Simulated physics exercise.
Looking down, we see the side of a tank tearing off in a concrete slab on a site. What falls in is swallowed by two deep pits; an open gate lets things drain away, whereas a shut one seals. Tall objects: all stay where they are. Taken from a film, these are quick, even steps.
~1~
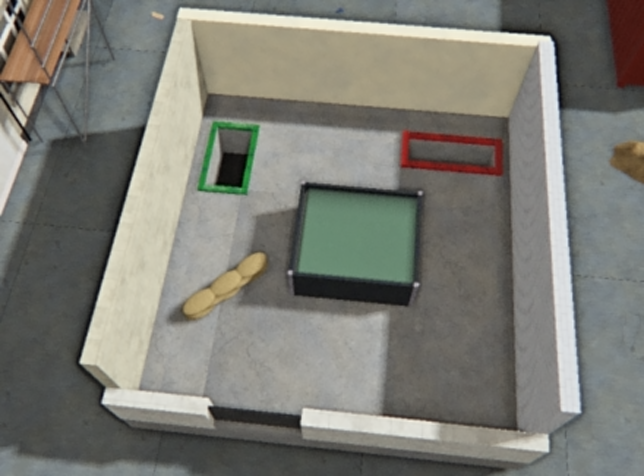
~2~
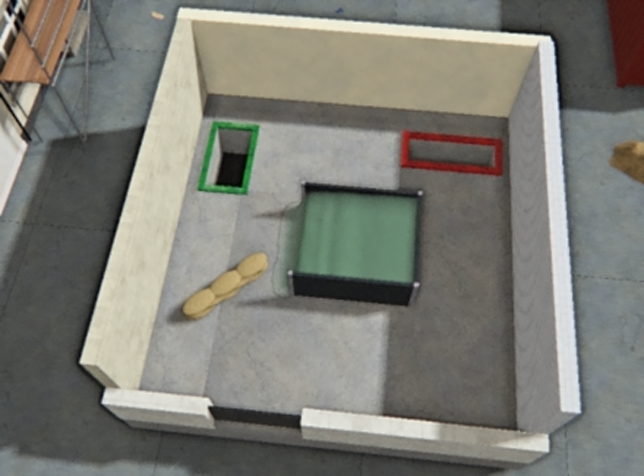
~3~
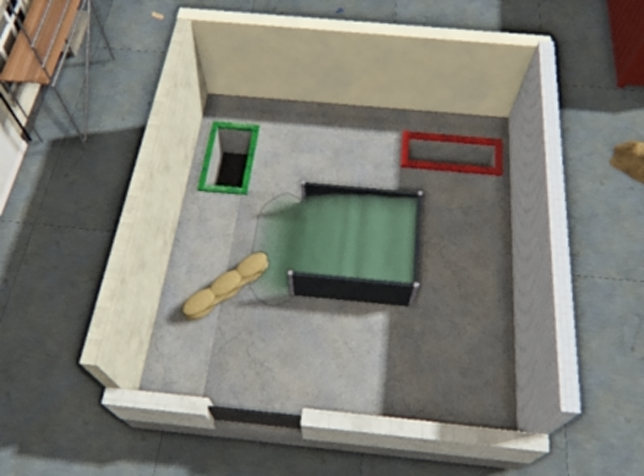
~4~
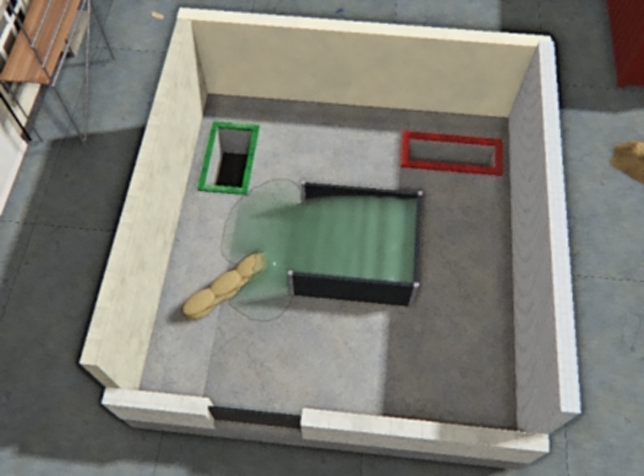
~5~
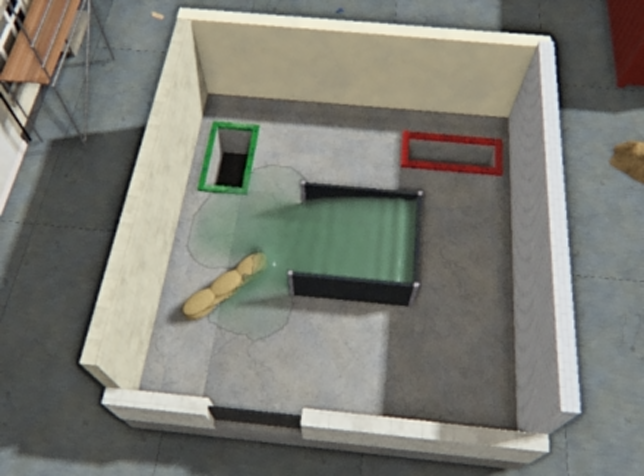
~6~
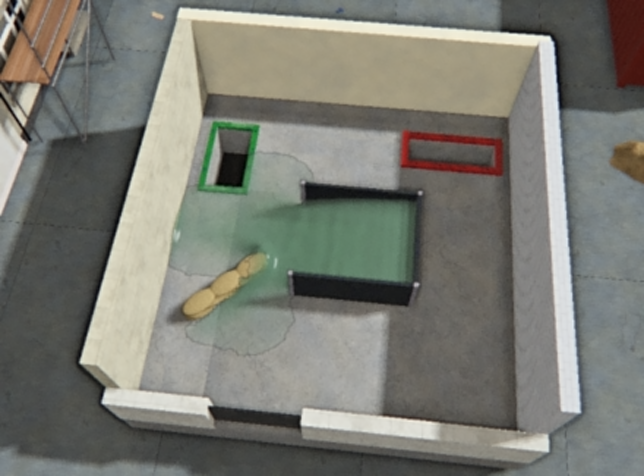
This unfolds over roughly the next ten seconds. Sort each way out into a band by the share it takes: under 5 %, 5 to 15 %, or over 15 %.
Shares: The gate takes under 5 %; the red pit takes under 5 %; the green pit takes over 15 %.
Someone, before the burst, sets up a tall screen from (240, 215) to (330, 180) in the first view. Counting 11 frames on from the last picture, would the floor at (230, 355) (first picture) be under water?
That spot: Submerged.
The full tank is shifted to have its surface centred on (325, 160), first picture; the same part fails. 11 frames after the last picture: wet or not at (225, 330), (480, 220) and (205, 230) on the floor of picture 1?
Spot one unwetted, spot two unwetted, spot three wetted.
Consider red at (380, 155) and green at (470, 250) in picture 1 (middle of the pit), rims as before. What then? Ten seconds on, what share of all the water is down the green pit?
The green pit takes 10 per cent.
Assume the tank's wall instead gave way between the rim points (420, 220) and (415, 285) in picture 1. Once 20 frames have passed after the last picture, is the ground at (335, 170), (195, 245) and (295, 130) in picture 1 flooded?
Well, the first is hit by the spill, the next missed by the spill, the last missed by the spill.
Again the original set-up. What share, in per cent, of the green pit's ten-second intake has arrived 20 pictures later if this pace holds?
By then roughly 80 percent of the ten-second total is in.
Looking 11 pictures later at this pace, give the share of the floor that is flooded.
Around 35 percent, give or take.
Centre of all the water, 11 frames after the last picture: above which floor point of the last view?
My guess is about (258, 264).
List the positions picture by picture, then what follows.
Still water in the open tank at (357, 235), in the first picture.
The front is at a hidden place, out from the gap at (300, 242), in the second picture.
The front is at (285, 198), out from the gap at (300, 243), in the third picture.
Water pours out at (300, 244) and has run to (254, 192), in the fourth picture.
The front is at (200, 216), out from the gap at (300, 244), in the fifth picture.
The front is at (186, 192), out from the gap at (300, 245), in the sixth picture.
A moment on, water covers 30 % of the floor; the gate 0 %, the red pit 0 %, the green pit 3 %.
Next, water covers 35 % of the floor; the gate 0 %, the red pit 0 %, the green pit 11 %.
Then, water covers 50 % of the floor; the gate 0 %, the red pit 0 %, the green pit 19 %.
Later, water covers 80 % of the floor; the gate 0 %, the red pit 0 %, the green pit 24 %.
In the end, water covers 95 % of the floor; the gate 0 %, the red pit 0 %, the green pit 24 %.
